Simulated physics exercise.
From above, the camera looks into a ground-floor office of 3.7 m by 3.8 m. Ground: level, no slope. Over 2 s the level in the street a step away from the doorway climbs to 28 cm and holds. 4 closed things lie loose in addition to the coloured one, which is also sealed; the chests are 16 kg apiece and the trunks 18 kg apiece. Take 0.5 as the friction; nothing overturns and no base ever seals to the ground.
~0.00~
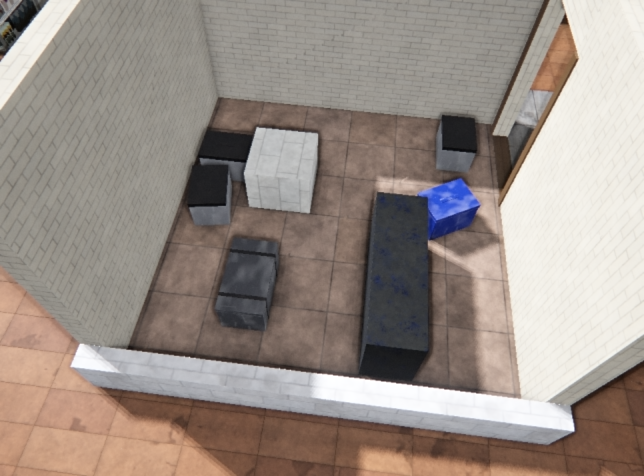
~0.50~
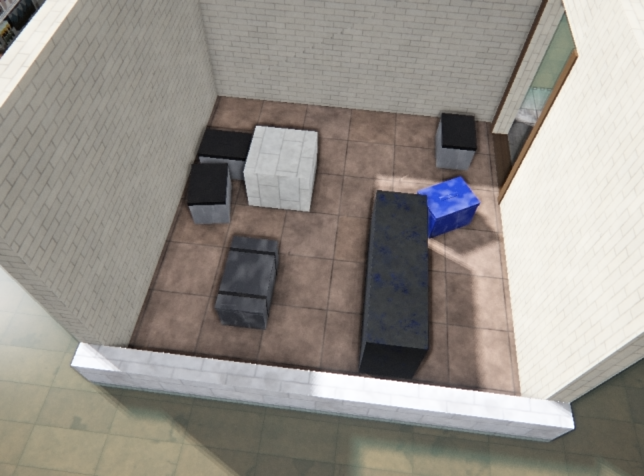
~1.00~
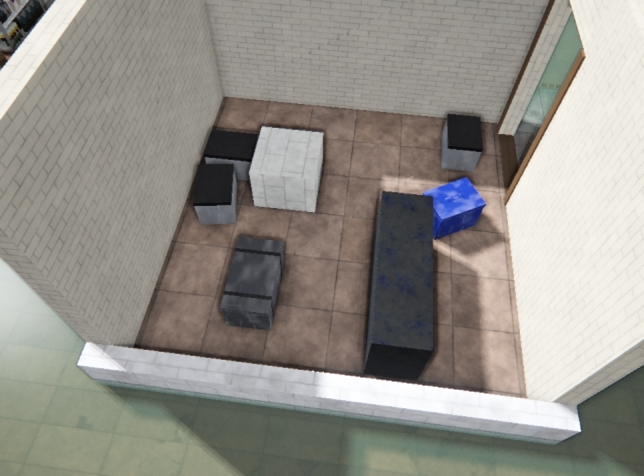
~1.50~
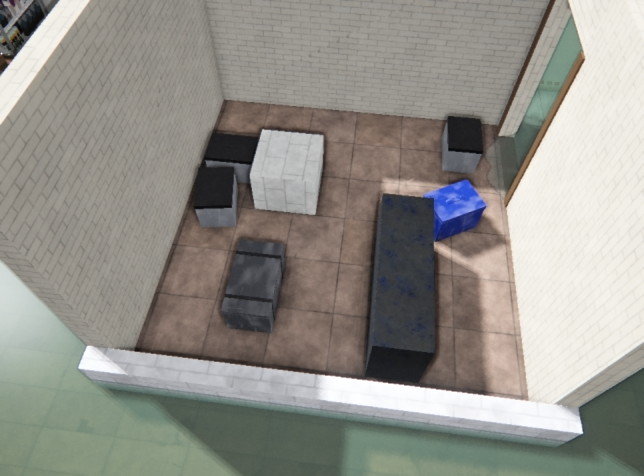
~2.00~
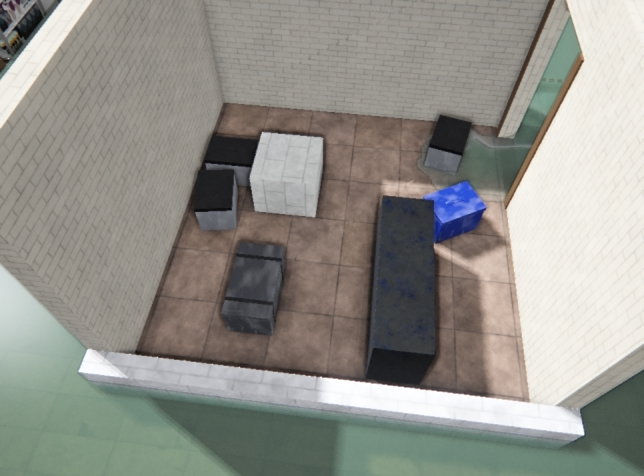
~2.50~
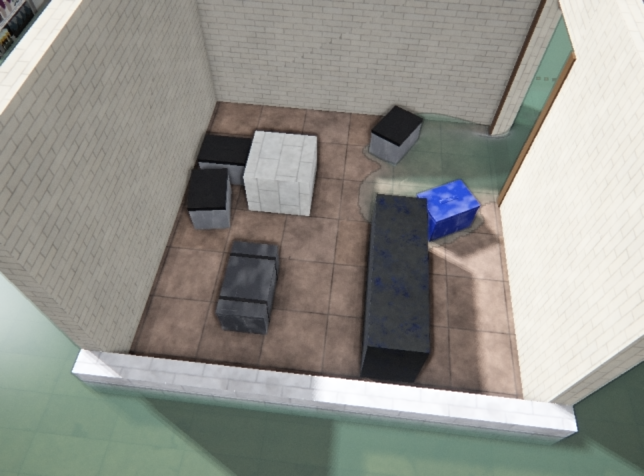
In a brick-walled ground-floor room seen from above, greenish water spread over the ground outside, then came in through the opening at the right and pushed a dark-topped box leftward, while the blue chest stayed put.
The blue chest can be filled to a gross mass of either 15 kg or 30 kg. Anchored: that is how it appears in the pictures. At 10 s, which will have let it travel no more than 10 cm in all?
Only the heavier filling is enough.
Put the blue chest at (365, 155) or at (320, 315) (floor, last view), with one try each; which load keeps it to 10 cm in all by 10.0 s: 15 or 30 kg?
In order: Both fall short; both fall short.
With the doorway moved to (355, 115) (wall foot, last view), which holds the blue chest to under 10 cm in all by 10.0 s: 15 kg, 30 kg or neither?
Moved there, neither choice works.
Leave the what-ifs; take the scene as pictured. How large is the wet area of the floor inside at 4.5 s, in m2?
Wet area: Approx. 9.5 m2.
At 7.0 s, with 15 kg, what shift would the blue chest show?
20 cm.
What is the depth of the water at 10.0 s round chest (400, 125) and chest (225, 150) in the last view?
I'd put it at 15 cm and 21 cm respectively.
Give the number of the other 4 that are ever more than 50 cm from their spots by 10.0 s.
I make it 4.
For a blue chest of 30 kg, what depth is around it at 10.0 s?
Something like 11 centimetres.
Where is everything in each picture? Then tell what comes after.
In the first picture, the blue chest at (449, 199), on the bottom; water covers 0.0 m2; 0 of 5 have shifted.
In the second picture, the blue chest at (449, 197), on the bottom; water covers 0.0 m2; 0 of 5 have shifted.
In the third picture, the blue chest at (455, 198) rests on the ground; 0.0 m2 under water; 0 of 5 have shifted.
In the fourth picture, the blue chest at (455, 200) rests on the ground; water covers 0.1 m2; 0 of 5 have shifted.
In the fifth picture, the blue chest at (455, 202), on the bottom; water covers 0.7 m2; 1 of 5 have shifted.
In the sixth picture, the blue chest at (449, 200) rests on the ground; water covers 2.1 m2; 1 of 5 have shifted.
After 3.5 s the blue chest would be 15 cm from its start with 15 kg and 0 cm from its start with 30 kg; 4 cm of water round it then.
After 4.5 s the blue chest would be 15 cm from its start with 15 kg and 0 cm from its start with 30 kg; 4 cm of water round it then.
After 7.0 s the blue chest would be 15 cm from its start with 15 kg and 0 cm from its start with 30 kg; 4 cm of water round it then.
After 10.0 s the blue chest would be 33 cm from its start with 15 kg and 0 cm from its start with 30 kg; 11 cm of water round it then.
